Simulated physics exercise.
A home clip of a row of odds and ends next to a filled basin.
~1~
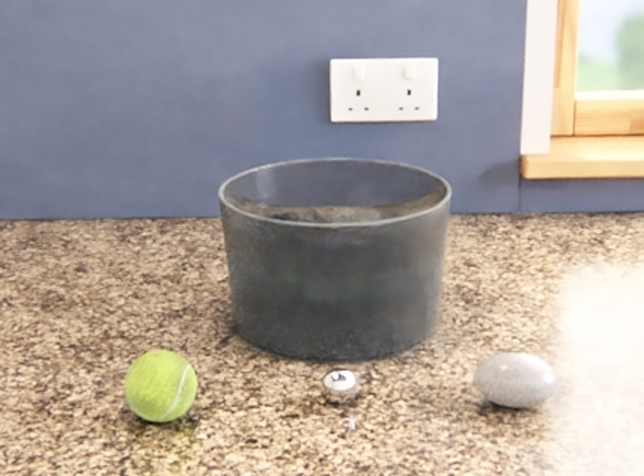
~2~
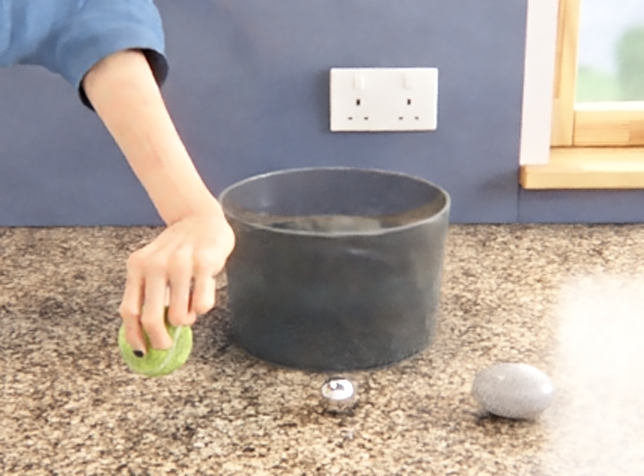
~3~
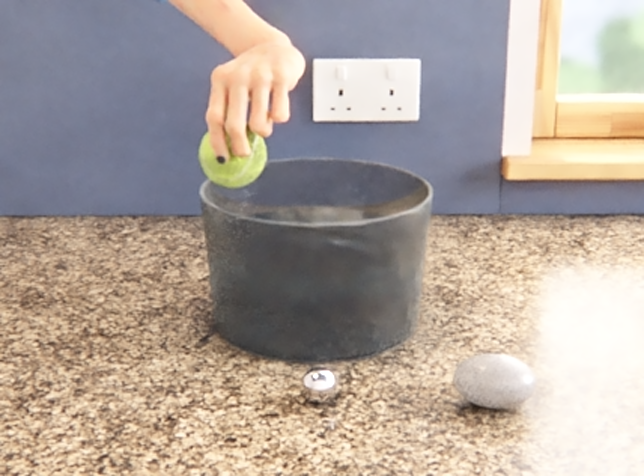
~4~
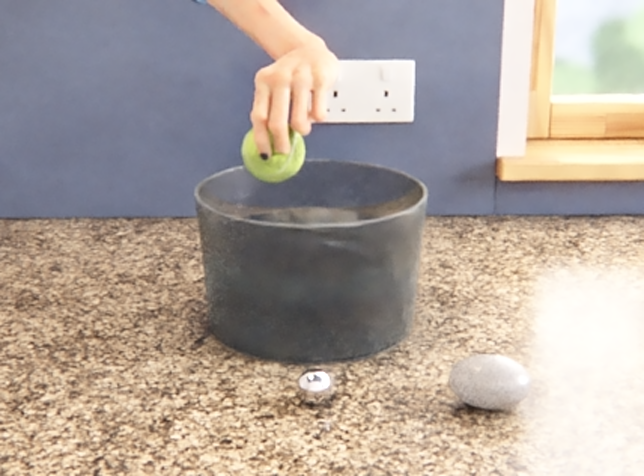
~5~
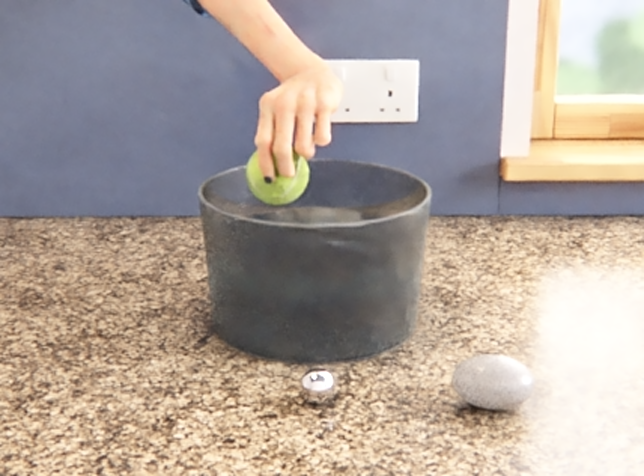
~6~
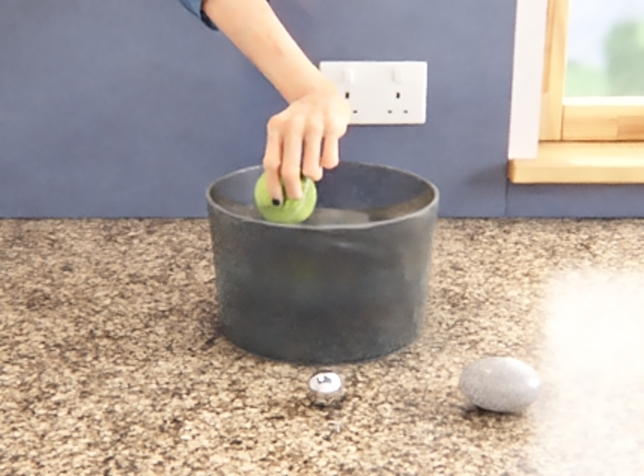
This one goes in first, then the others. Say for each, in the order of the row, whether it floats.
The left one stays at the surface, the middle one goes to the bottom, the right one goes to the bottom.
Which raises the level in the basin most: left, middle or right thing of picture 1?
The right one.
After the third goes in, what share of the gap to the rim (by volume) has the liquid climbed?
Some 8 per cent.
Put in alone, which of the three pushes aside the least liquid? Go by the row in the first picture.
That is the middle one.
Shortly, the tennis ball bobs at the top.
Then, the steel ball ends at the bottom.
At the finish, the stone ends at the bottom; afloat, tennis ball.
